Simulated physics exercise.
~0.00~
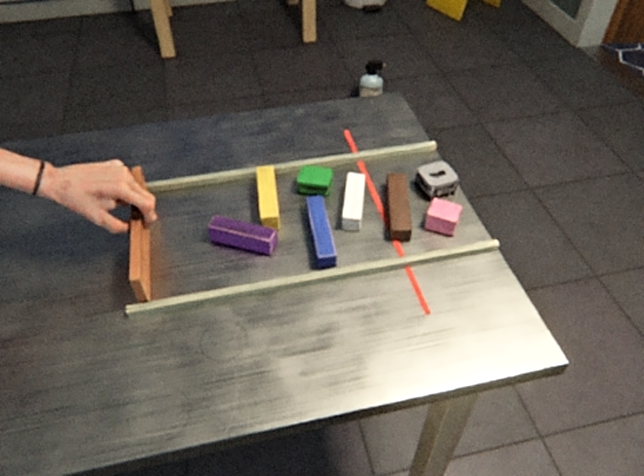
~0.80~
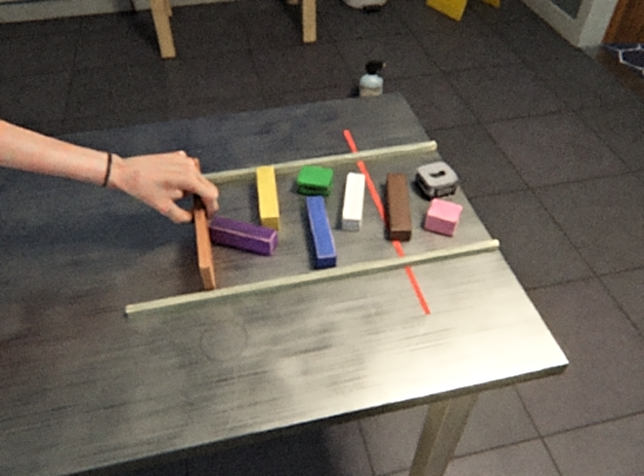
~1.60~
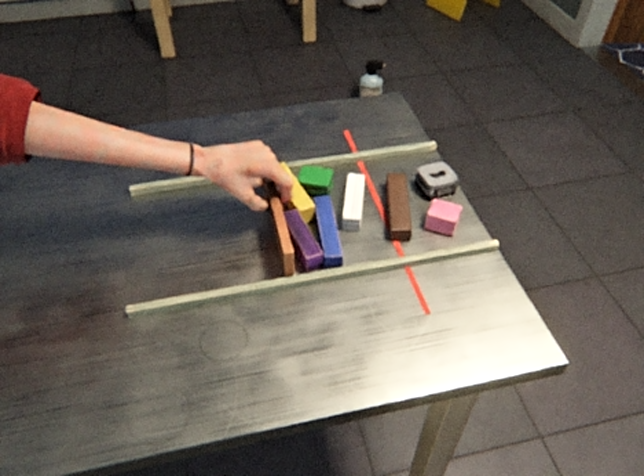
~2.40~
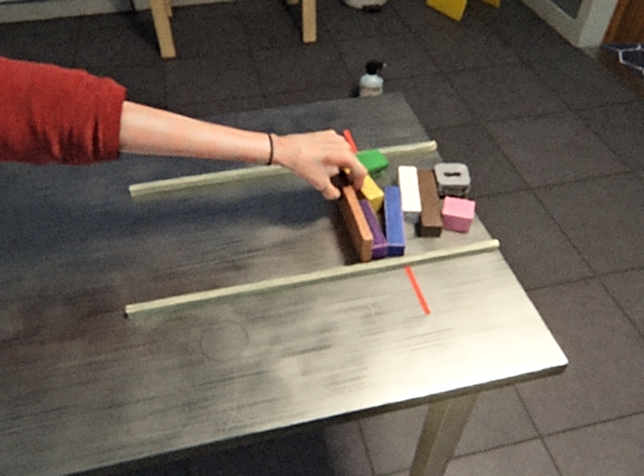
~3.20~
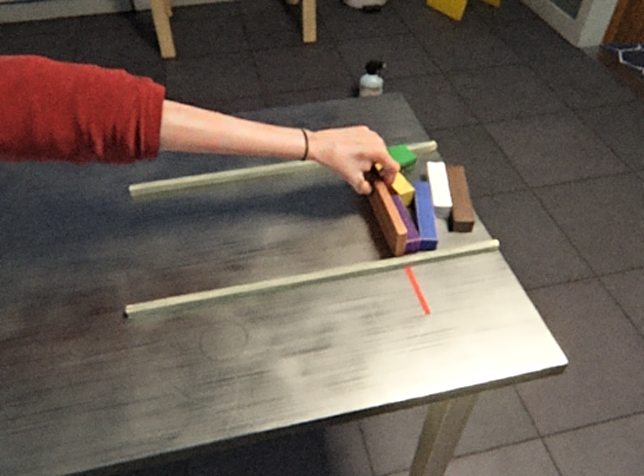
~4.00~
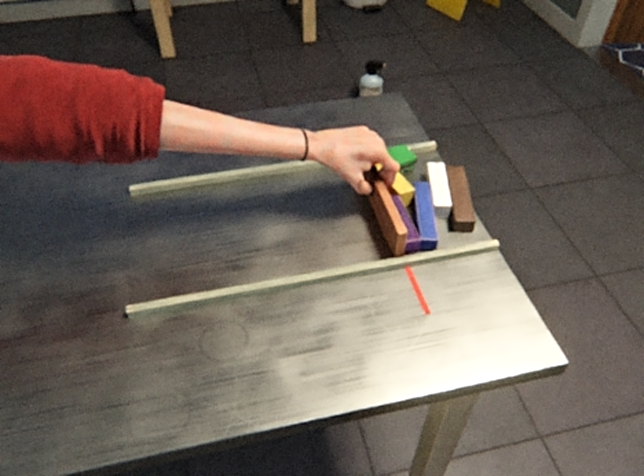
A hand reaches in from the left over a dark table seen from above, holding an orange-brown board upright between two pale rails. To its right lie purple, yellow, blue, green, white and brown blocks, with a small pink block and a grey case near the far right edge and a red line across the table. The hand pushes the board rightward, gathering the purple stick, then the yellow and blue ones. The bunched pieces shove the white and brown blocks, the case and the pink block toward the edge. The board stops with the pink block and grey case gone from the tabletop, while the brown block rests at the rim.
